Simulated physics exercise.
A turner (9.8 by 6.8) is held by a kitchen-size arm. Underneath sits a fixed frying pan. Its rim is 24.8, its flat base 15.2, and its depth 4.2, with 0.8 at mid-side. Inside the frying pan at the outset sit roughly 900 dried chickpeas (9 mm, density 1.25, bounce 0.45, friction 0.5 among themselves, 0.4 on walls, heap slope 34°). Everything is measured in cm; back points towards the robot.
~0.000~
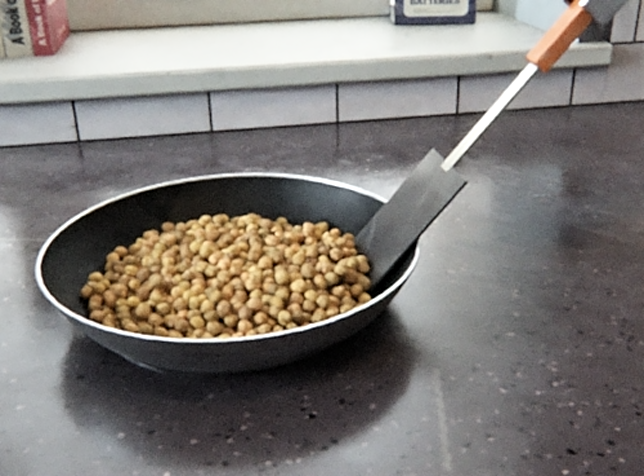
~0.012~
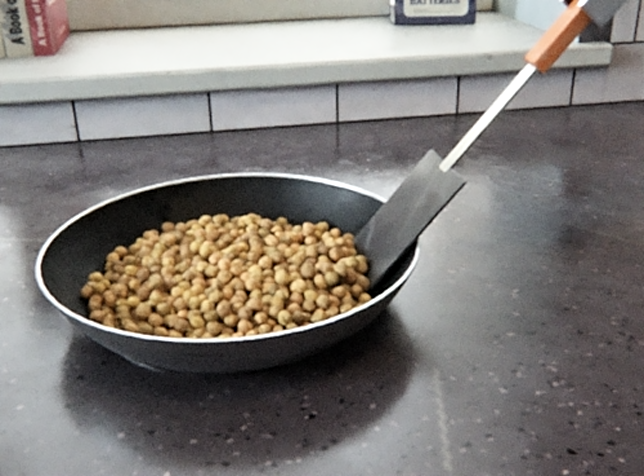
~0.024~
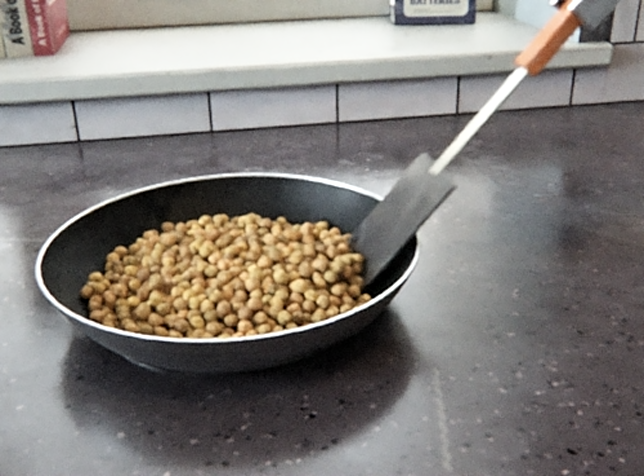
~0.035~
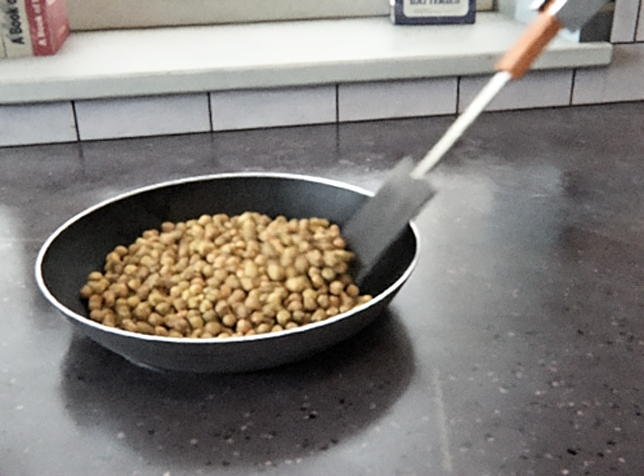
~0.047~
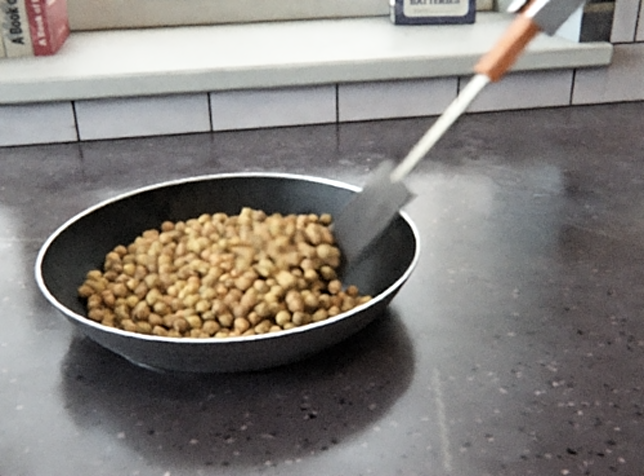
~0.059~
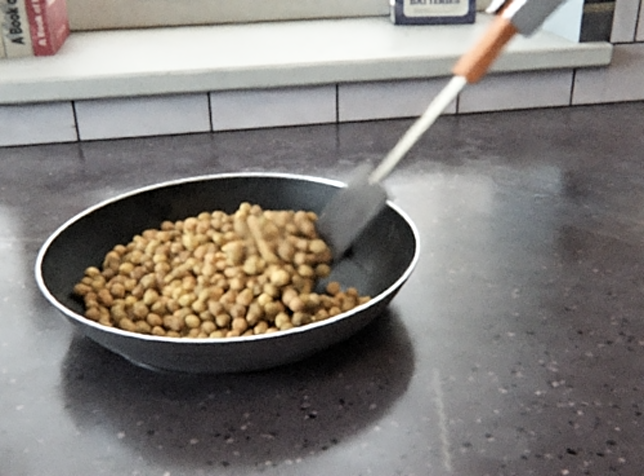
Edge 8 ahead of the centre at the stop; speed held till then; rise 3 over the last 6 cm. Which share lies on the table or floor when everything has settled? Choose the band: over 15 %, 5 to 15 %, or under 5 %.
Over 15 %.
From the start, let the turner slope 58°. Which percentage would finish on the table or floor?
That would leave close to 20 per cent on the table or floor.
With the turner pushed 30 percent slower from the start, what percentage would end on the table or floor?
Estimate: Near 15 %.
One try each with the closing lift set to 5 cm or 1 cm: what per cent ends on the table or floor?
Result, in order: Approx. 20 % and 20 %.
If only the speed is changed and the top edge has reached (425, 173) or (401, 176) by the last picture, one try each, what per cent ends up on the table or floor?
Near 5 per cent in the first try and near 15 per cent in the second.
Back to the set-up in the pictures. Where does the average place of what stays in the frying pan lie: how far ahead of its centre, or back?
It sits near 3.5 centimetres ahead of centre.
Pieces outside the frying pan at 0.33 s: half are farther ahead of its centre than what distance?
Some 26 cm.
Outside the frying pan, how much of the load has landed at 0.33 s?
That would be near 20 per cent, give or take.
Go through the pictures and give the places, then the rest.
The first frame shows turner top edge at (450, 164), sloping 49°; upper third of the load around (238, 267), from x 85 to 365, top at y 220; 900 in the frying pan.
The second frame shows turner top edge at (448, 165), sloping 49°; upper third of the load around (238, 267), from x 85 to 365, top at y 220.
The third frame shows turner top edge at (439, 168), sloping 49°; upper third of the load around (240, 266), from x 85 to 365, top at y 220.
The fourth frame shows turner top edge at (422, 173), sloping 49°; upper third of the load around (249, 264), from x 85 to 365, top at y 215.
The fifth frame shows turner top edge at (400, 176), sloping 49°; upper third of the load around (251, 261), from x 85 to 365, top at y 215.
The sixth frame shows turner top edge at (379, 178), sloping 49°; upper third of the load around (248, 254), from x 80 to 365, top at y 210; 900 in the frying pan.
After 0.09 s, sloping 49°, highest piece 8 above the table; 900 in the frying pan.
After 0.12 s, sloping 49°, highest piece 9 above the table; 900 in the frying pan.
After 0.33 s, sloping 49°, highest piece 5 above the table; 712 in the frying pan, 175 on the table or floor, 13 on the blade or in flight.
After 1.38 s, sloping 49°, highest piece 5 above the table; 712 in the frying pan, 188 on the table or floor.
At rest, 712 in the frying pan, 188 on the table or floor. That is 21 % on the table or floor.
